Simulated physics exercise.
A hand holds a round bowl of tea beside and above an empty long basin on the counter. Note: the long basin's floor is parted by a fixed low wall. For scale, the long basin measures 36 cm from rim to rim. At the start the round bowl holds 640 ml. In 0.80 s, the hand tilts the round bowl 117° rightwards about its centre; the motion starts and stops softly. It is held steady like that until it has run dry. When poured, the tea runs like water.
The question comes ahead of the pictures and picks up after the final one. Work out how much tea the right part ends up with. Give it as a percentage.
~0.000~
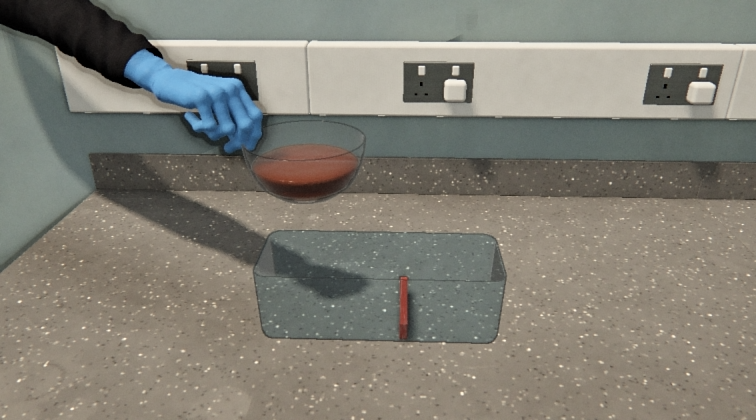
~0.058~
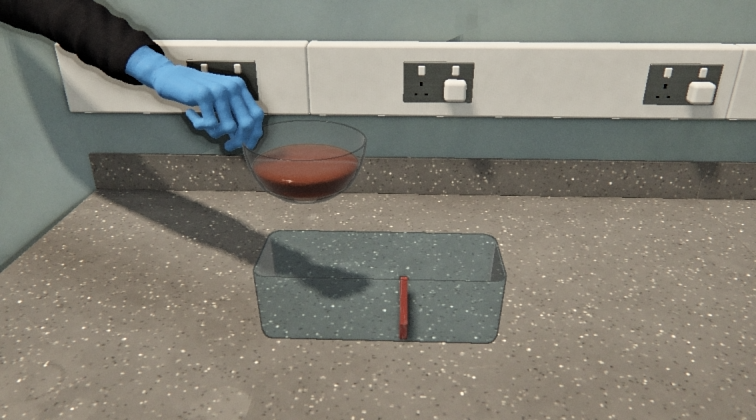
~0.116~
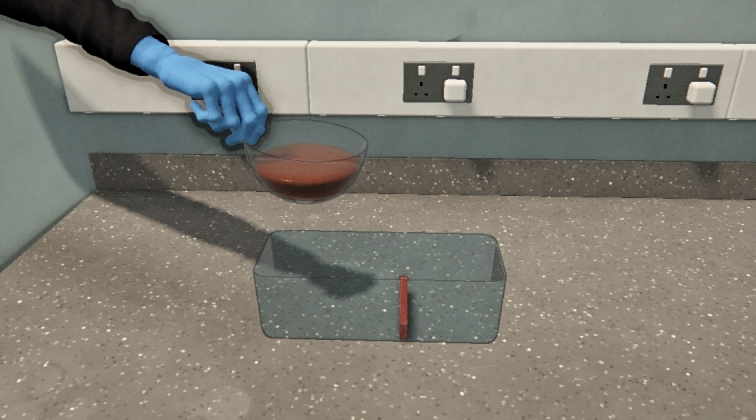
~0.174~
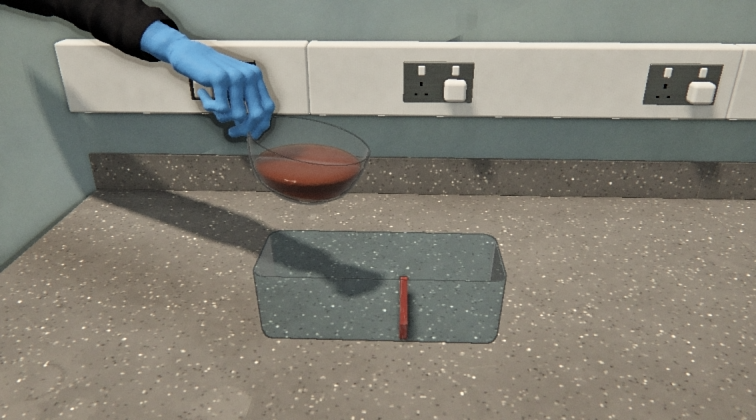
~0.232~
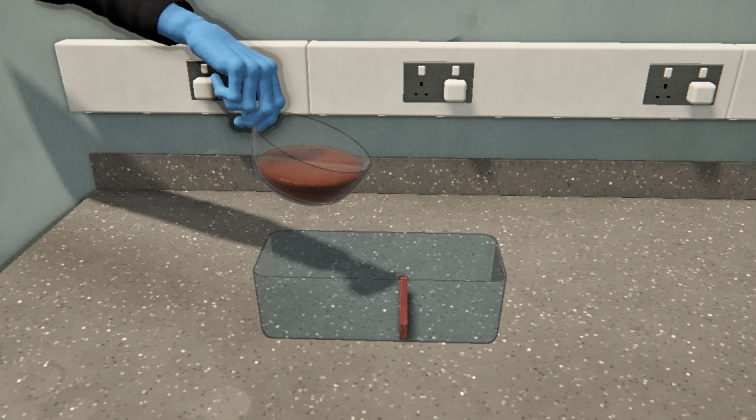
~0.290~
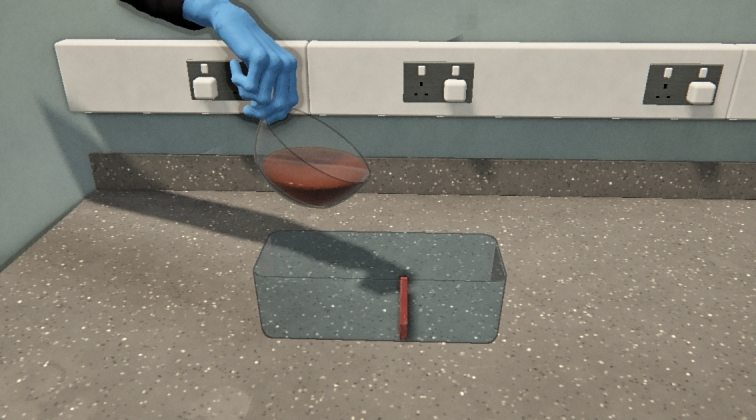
I would put it at 34 per cent.
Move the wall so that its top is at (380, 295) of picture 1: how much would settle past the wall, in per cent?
Estimate: About 60 percent.
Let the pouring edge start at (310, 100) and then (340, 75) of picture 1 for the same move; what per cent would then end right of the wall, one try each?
Try 1: Approx. 25 %; try 2: Approx. 20 %.
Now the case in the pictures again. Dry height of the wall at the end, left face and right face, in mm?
I'd say some 14 mm on the left and some 16 mm on the right.
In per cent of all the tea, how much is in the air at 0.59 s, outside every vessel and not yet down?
Some 34 per cent.
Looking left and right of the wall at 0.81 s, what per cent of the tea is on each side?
Left roughly 64, right roughly 32.
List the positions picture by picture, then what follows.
In the first picture, tilt 0°; pouring edge (365, 141); surface from (253, 159) to (360, 160); the long basin's rim runs from (262, 253) to (501, 258); the wall's top is at (404, 300).
In the second picture, tilt 2°; pouring edge (366, 142); surface from (253, 158) to (360, 161).
In the third picture, tilt 6°; pouring edge (367, 147); surface from (255, 157) to (361, 162).
In the fourth picture, tilt 13°; pouring edge (369, 155); surface from (256, 156) to (363, 164).
In the fifth picture, tilt 23°; pouring edge (370, 165); surface from (258, 156) to (366, 166).
In the sixth picture, tilt 34°; pouring edge (369, 176); surface from (263, 157) to (367, 168); 1 per cent is over the edge.
Then, 0.59 s in, the tilt is 99° and 14 per cent is still to pour, 32 is left of the wall and 21 right of it.
Then, 0.81 s in, the tilt is 117° and 0 per cent is still to pour, 64 is left of the wall and 32 right of it.
Then, 1.05 s in, the tilt is 117° and 0 per cent is still to pour, 61 is left of the wall and 34 right of it.
Then, 1.30 s in, the tilt is 117° and 0 per cent is still to pour, 61 is left of the wall and 34 right of it.
Finally, 61 per cent lies left of the wall, 34 right of it and 4 outside.
